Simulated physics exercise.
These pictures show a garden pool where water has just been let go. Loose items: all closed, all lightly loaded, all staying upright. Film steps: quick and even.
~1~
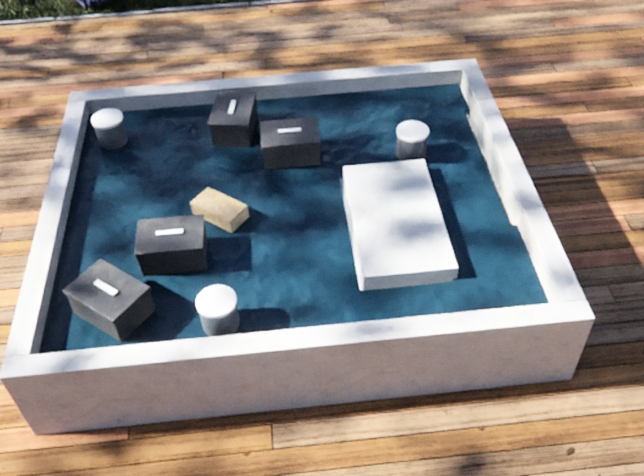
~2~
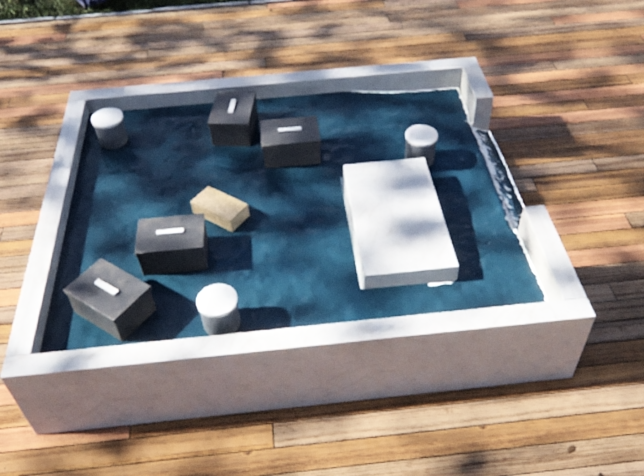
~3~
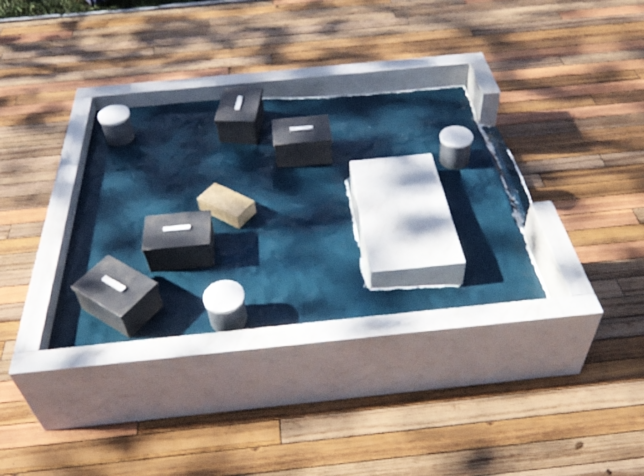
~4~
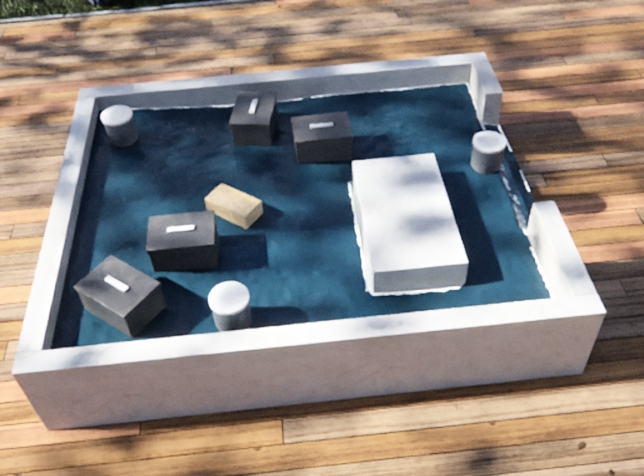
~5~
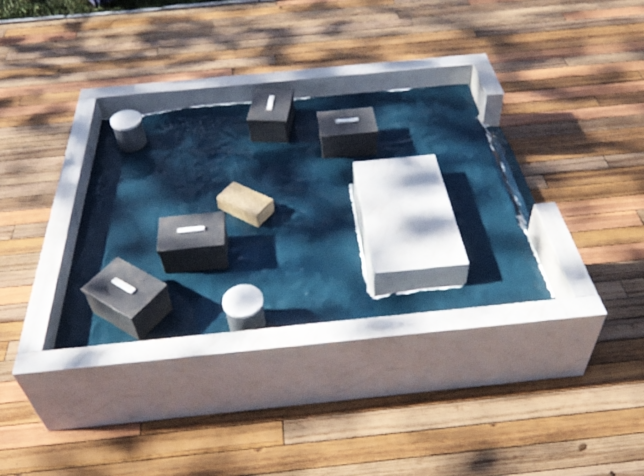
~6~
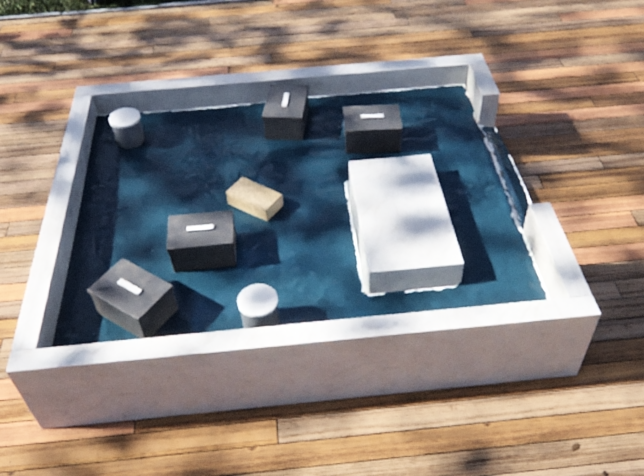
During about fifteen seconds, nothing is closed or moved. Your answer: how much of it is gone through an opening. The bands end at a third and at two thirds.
Result: Mid band.
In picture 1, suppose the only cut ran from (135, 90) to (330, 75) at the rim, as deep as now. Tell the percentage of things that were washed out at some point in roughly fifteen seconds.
That comes to 50 per cent of the things.
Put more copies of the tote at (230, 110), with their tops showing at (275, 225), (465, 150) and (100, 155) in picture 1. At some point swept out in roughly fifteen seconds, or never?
Taking them in turn: Held back, flushed away and held back.
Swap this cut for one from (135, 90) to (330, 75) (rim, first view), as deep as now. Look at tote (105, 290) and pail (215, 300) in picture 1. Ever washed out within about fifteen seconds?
Per object, in order: Retained / retained.
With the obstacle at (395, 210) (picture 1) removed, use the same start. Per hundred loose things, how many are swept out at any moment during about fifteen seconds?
I'd put it near 20 per cent of the things.
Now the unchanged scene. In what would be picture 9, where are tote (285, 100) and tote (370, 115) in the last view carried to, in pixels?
Estimate: First at (323, 101), second at (450, 124), approximately.
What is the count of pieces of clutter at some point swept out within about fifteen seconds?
The total is 4.
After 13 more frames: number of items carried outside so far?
The number comes out at 2.
A moment on, 1 of 8 are out; 7 afloat.
Next, 2 of 8 are out; 6 afloat.
Later, 3 of 8 are out; 5 afloat.
In the end, 4 of 8 are out; 4 afloat.
